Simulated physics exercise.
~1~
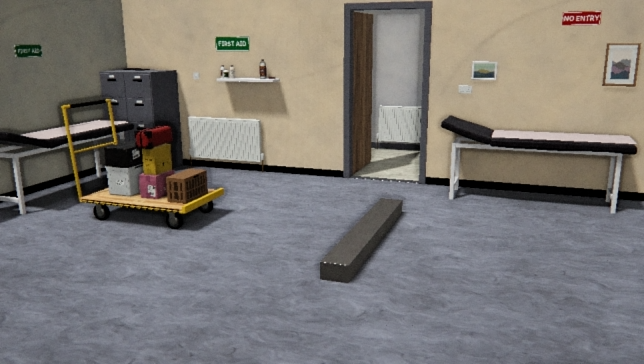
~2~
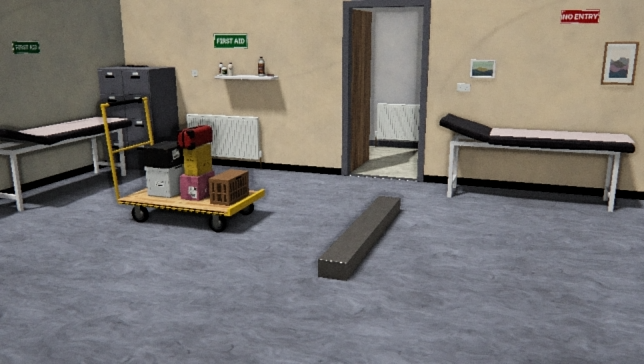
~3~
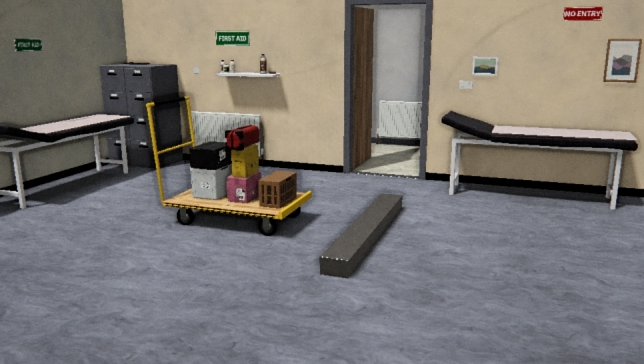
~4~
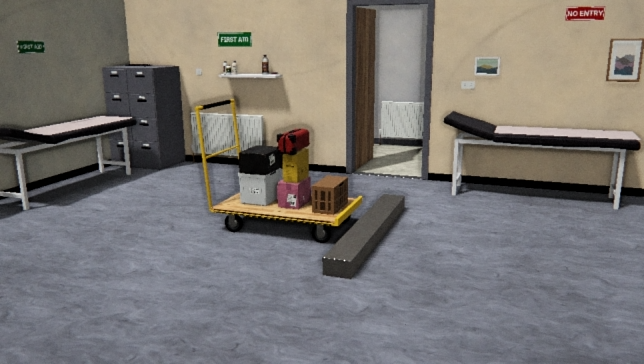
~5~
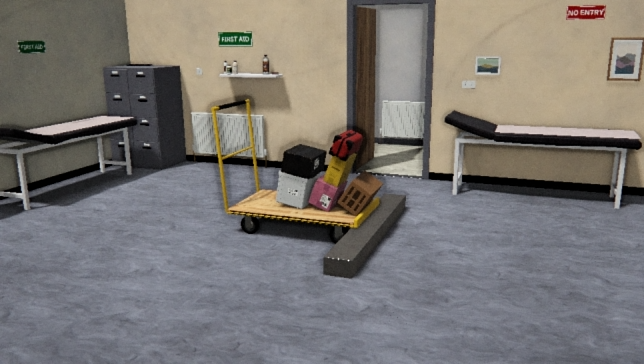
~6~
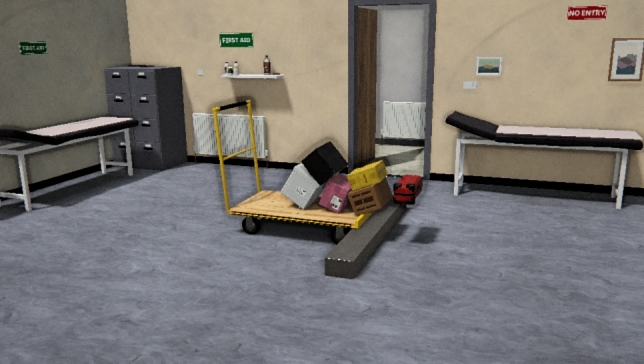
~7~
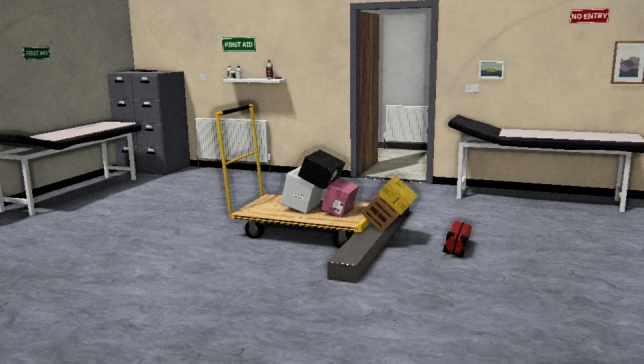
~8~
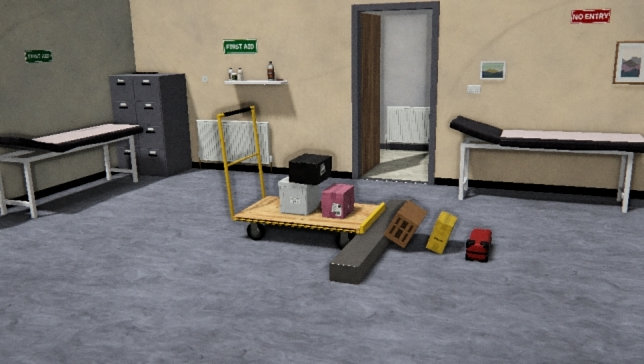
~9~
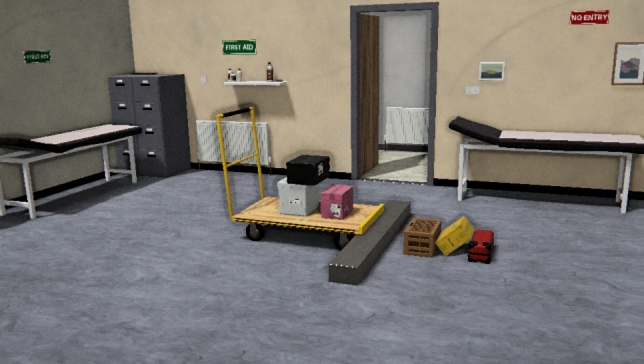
In a first-aid room, a loaded yellow trolley rolled right and stopped dead against a beam on the floor, and its boxes toppled forward; the red case, yellow carton and brown crate landed beyond it, while the black, white and pink ones stayed aboard.
